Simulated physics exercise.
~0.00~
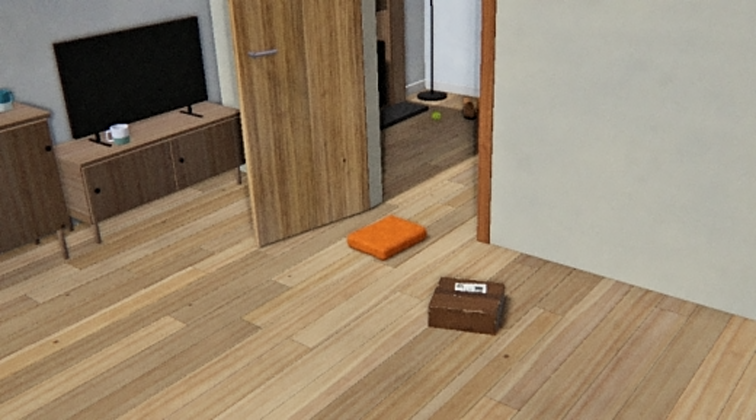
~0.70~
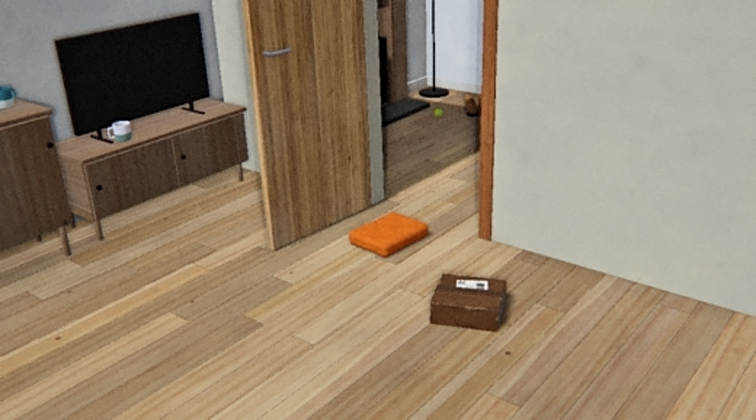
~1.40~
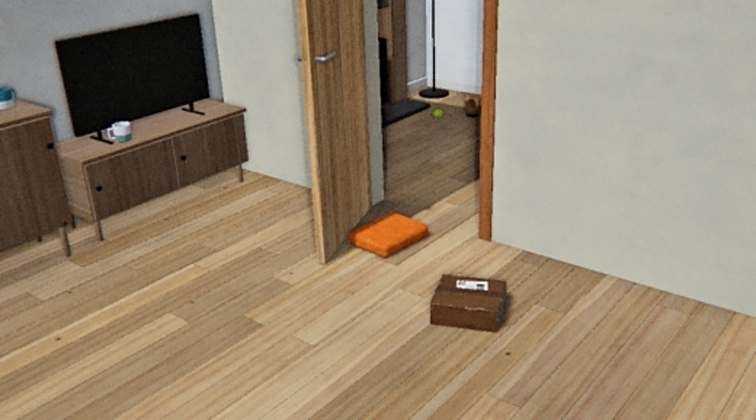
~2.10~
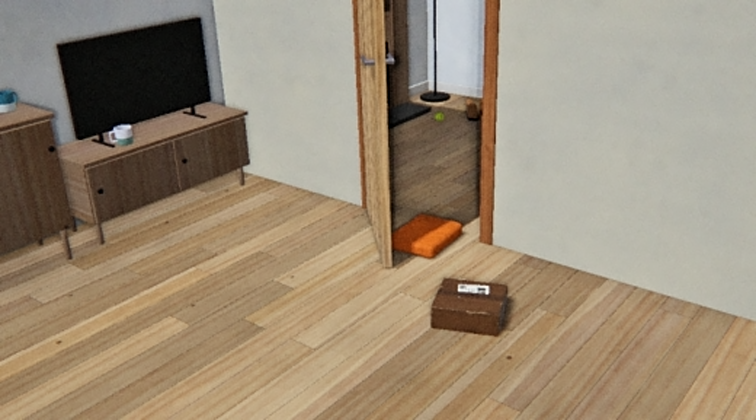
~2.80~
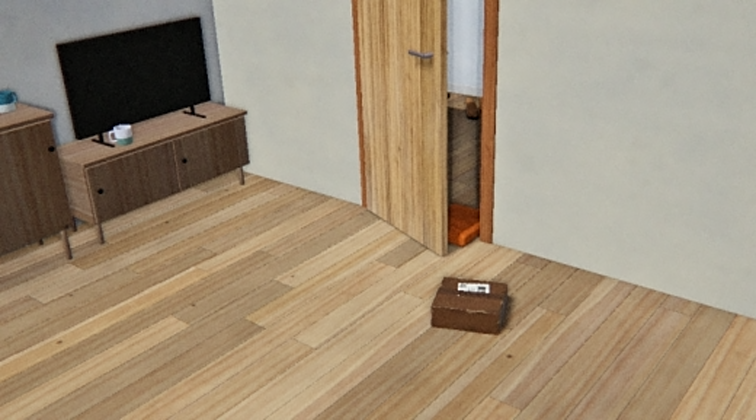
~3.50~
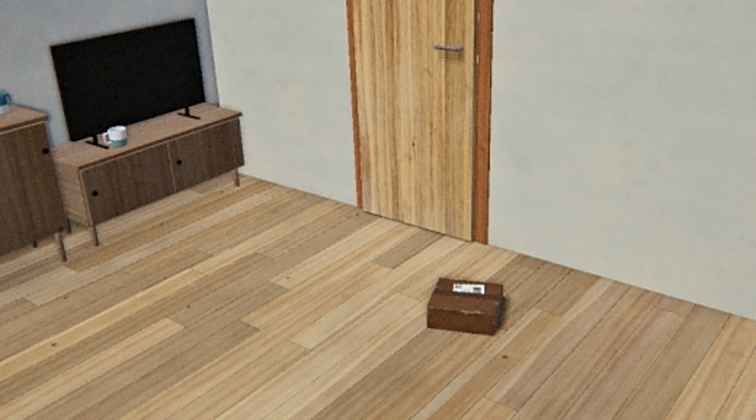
In a room with a wooden floor and a television on a low cabinet, an open door slowly swung toward its frame, pushing an orange cushion right through the doorway until it closed completely, hiding the cushion while a brown parcel stayed put.
